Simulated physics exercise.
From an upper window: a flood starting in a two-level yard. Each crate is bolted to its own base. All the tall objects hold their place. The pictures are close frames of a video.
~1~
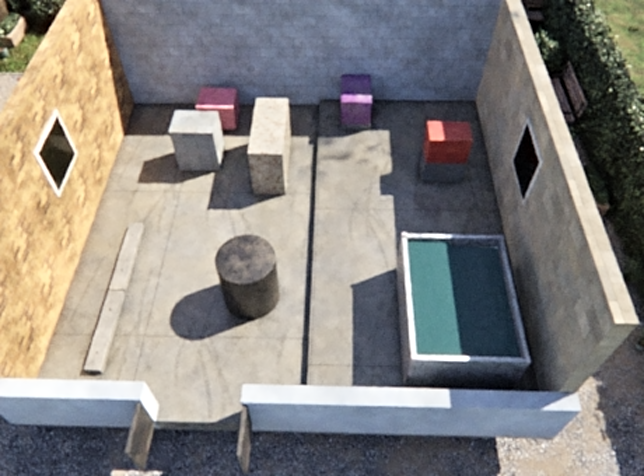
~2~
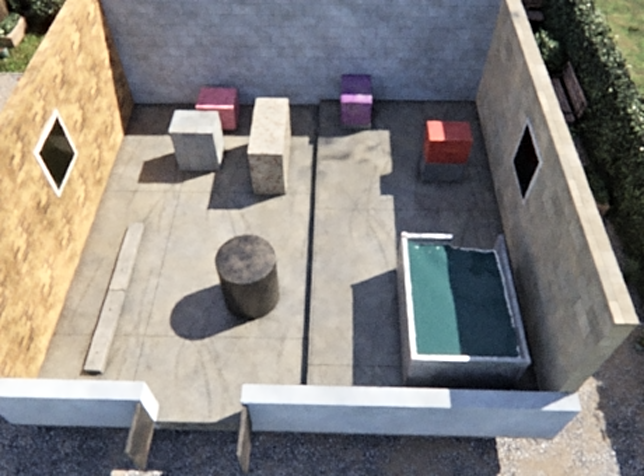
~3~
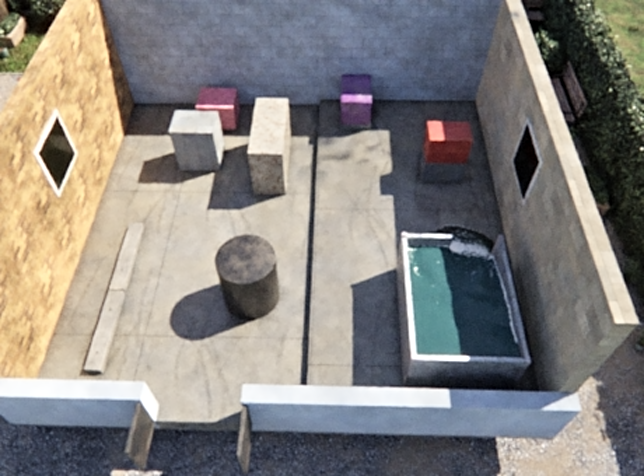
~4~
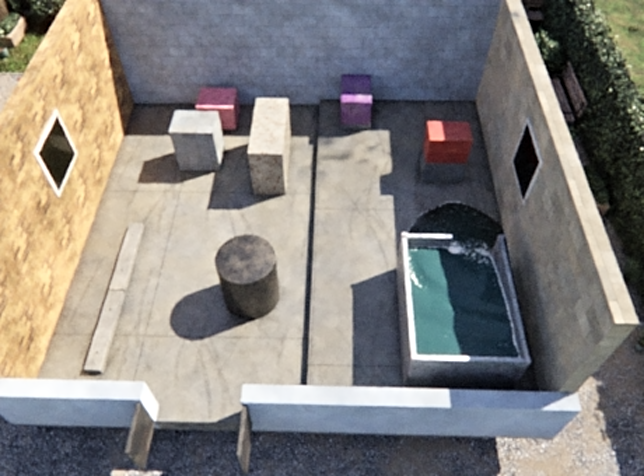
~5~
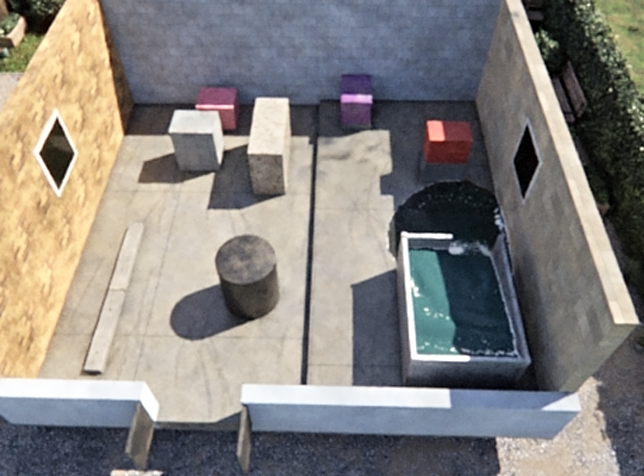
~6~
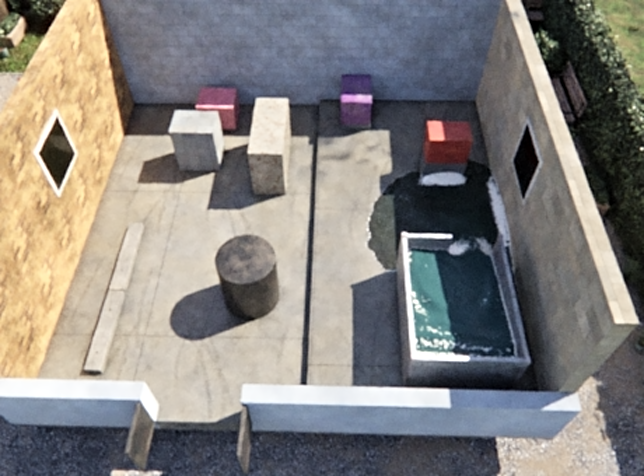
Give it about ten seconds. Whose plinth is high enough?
In the end: The red crate keeps dry; the pink crate is soaked; the purple crate is soaked.
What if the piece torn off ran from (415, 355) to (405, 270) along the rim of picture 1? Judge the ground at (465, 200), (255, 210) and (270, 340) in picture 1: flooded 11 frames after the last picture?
In turn: Free of water, wet, wet.
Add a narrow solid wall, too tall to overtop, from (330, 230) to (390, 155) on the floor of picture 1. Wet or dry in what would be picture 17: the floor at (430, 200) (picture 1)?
There: Under water.
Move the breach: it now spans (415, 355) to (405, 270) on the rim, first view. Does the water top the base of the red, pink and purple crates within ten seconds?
Then: The red crate stays dry, the pink crate gets wet, the purple crate stays dry.
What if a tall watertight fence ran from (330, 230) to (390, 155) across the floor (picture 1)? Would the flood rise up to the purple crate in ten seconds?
In short: The purple crate is topped.
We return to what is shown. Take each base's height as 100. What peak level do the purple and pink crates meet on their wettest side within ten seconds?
Near 240 and 250 in a hundred.
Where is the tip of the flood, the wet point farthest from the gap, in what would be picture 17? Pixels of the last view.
Roughly at (275, 114).
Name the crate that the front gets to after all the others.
It is the pink-painted one.
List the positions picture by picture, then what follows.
The first frame shows the water tank at (460, 296) is whole and still.
In the second frame, water pours out on the water tank's far side and has run to a hidden place.
In the third frame, the front is at (447, 230), out from the gap on the water tank's far side.
In the fourth frame, the front is at (464, 207), out from the gap on the water tank's far side.
In the fifth frame, water pours out on the water tank's far side and has run to (463, 182).
In the sixth frame, the front is at (469, 162), out from the gap on the water tank's far side.
A moment on, water covers 20 % of the floor; the red crate water round its plinth, the pink crate not reached, the purple crate water round its plinth.
Next, water covers 30 % of the floor; the red crate water round its plinth, the pink crate not reached, the purple crate water round its plinth.
Then, water covers 35 % of the floor; the red crate water round its plinth, the pink crate water round its plinth, the purple crate water round its plinth.
Later, water covers 60 % of the floor; the red crate water round its plinth, the pink crate water round its plinth, the purple crate water round its plinth.
In the end, water covers 90 % of the floor; the red crate stayed above the water, the pink crate was topped, the purple crate was topped.
